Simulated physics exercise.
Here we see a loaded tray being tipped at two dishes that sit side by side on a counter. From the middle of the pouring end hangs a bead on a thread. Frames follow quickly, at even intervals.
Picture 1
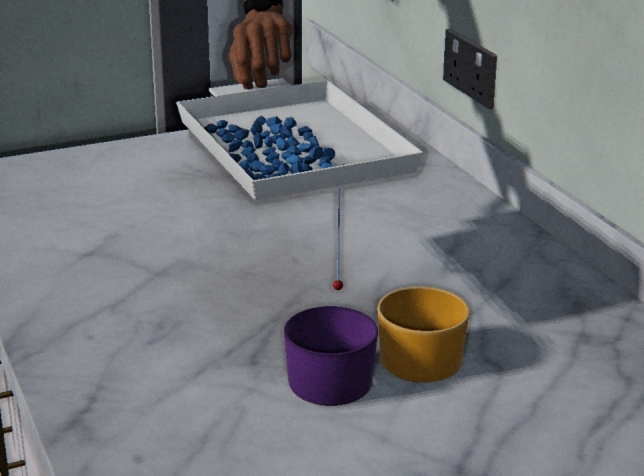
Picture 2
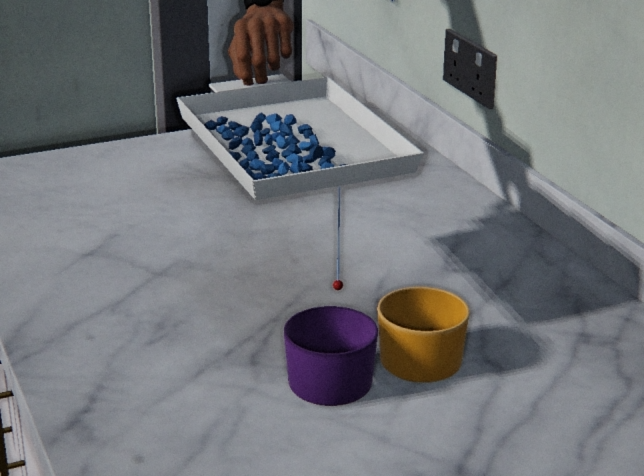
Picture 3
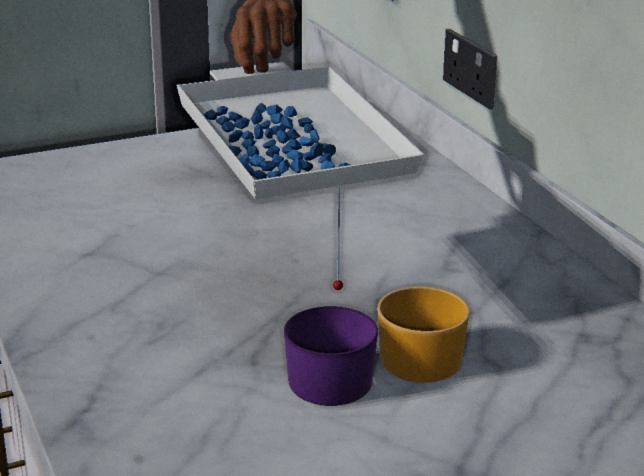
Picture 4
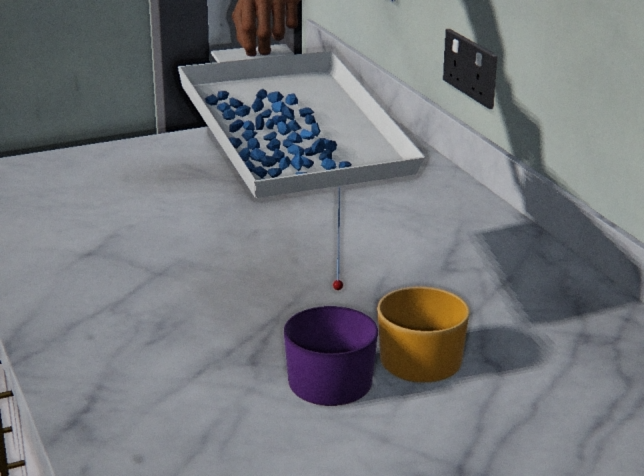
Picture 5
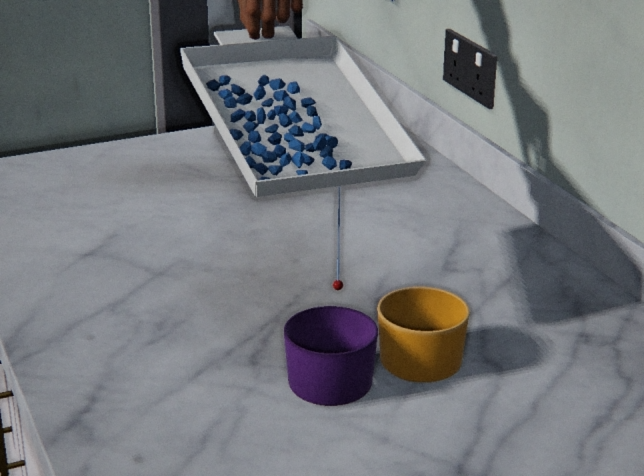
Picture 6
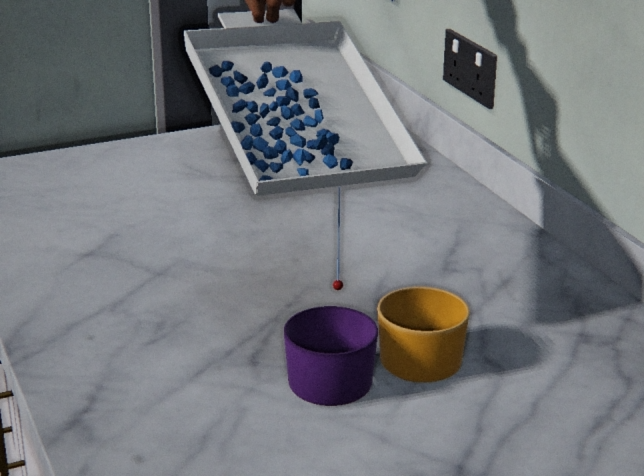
A white tray of blue stones steadily tilts as its far end rises, a hand behind it lifting out of view at the top, over a marble counter seen from above at an angle. Below the tray's near edge hang a thread and red bead, with a purple dish beside a yellow-orange one. The stones spread slightly apart, the tray's shadow shifts, and the dishes and camera stay still.
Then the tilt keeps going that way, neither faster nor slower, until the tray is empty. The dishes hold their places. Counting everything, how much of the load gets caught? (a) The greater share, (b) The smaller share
The greater share.
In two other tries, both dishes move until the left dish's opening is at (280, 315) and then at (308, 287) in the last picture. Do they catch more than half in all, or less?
Taking them in turn, it's short of half and then short of half.
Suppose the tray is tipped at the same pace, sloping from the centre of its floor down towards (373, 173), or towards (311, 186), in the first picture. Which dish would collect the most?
I'd say the one to the right first, then the one to the left.
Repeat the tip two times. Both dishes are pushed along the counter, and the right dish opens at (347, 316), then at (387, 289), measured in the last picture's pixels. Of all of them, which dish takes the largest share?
First try, the one on the right; second try, the one on the right.
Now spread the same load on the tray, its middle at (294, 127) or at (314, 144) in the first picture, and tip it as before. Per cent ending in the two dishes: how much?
First case: Around 90 %; second case: Around 80 %.
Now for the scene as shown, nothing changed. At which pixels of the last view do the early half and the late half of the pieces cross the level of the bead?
First around (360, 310), afterwards around (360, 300).
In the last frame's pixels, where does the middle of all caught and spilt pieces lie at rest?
Last view, centre at rest - approx. (359, 370).
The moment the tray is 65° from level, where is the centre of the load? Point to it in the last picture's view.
Close to (330, 164).
Just after the last frame, tray tipped steeply; every one on the tray.
A moment on, tray tipped past a quarter turn; roughly two thirds on the tray; about a tenth in the left dish; about a tenth in the right dish; about a tenth outside both; about a tenth in the air.
Further on, tray tipped past a quarter turn; roughly half in the left dish; roughly a third in the right dish; about a tenth outside both.
When it is over, tray tipped past a quarter turn; roughly half in the left dish; roughly a third in the right dish; about a tenth outside both.
